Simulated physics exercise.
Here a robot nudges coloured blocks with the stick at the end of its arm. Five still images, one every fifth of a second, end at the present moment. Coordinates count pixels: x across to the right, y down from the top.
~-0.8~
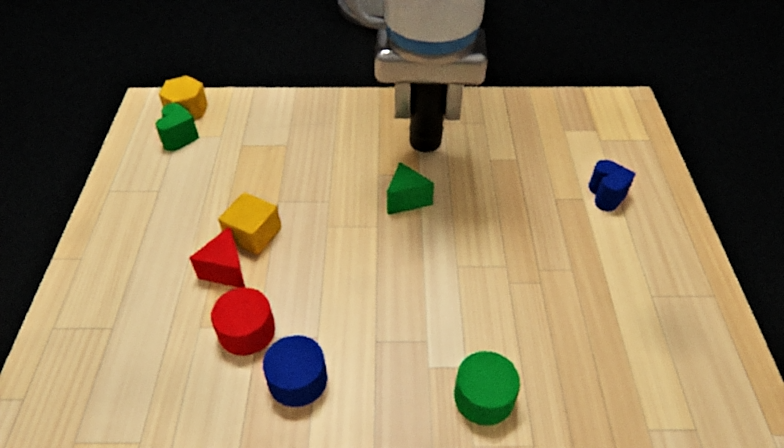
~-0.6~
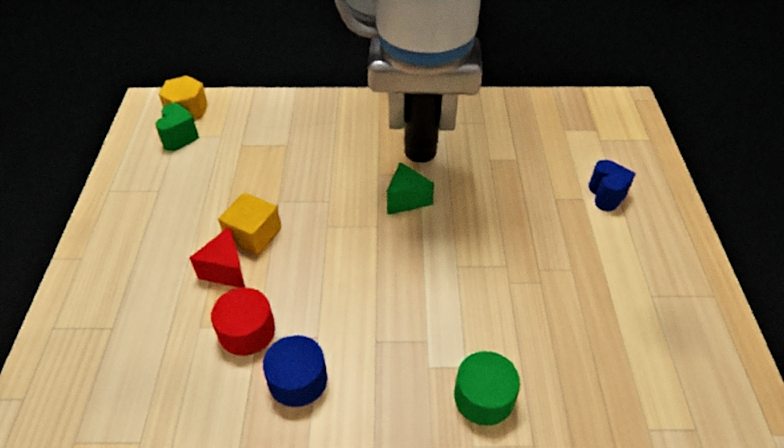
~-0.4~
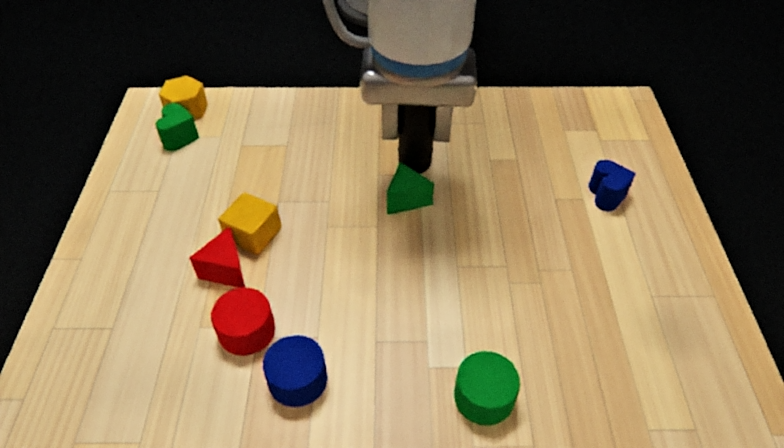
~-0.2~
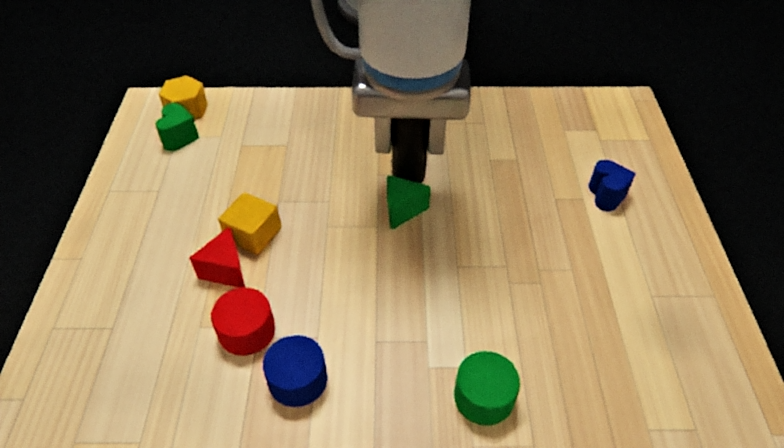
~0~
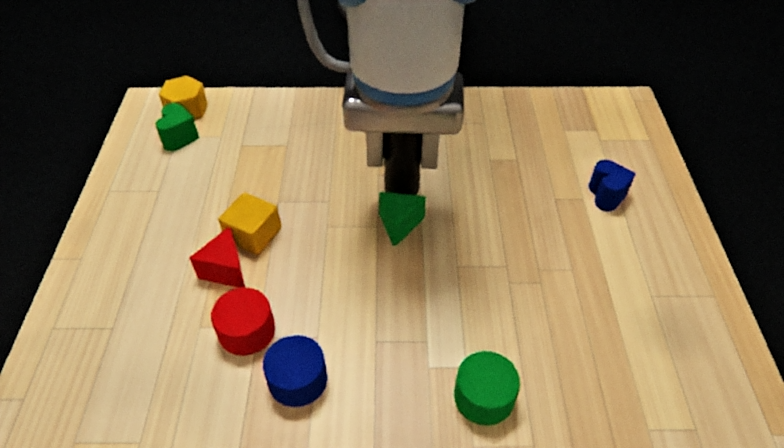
Robot arm lowering its black stick toward a green triangular block, then nudging it slightly down the wooden board, turning it.
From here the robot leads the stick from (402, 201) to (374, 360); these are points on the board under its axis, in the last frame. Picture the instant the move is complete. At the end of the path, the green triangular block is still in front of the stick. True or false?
It is true.
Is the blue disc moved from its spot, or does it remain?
Once the path is done, it remains where it sat before.
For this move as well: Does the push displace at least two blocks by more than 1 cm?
No, that is not how it ends up.
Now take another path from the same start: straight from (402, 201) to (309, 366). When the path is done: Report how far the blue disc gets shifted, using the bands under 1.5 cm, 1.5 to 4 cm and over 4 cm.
Its final spot will lie 1.5 to 4 cm from the current one.
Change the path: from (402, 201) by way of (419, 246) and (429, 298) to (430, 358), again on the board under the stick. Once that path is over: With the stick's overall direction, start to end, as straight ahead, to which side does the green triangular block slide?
That's a shift to the right.
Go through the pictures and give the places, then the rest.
In the first picture, stick's lower end (425, 143); blue disc (293, 361); green triangular block (407, 179).
In the second picture, stick (420, 153); blocks still.
In the third picture, stick (415, 164); blocks still.
In the fourth picture, stick (409, 176); green triangular block (403, 189).
In the fifth picture, stick (402, 189); blue disc (293, 361); green triangular block (400, 204).
The first path, step by step. One third of the way, stick (393, 236); green triangular block (394, 253), turned 15° anticlockwise.
Two thirds of the way, stick (383, 289); green triangular block (386, 312), turned 20° anticlockwise.
At the end, stick (373, 350); blue disc still; green triangular block (378, 379), turned 25° anticlockwise.
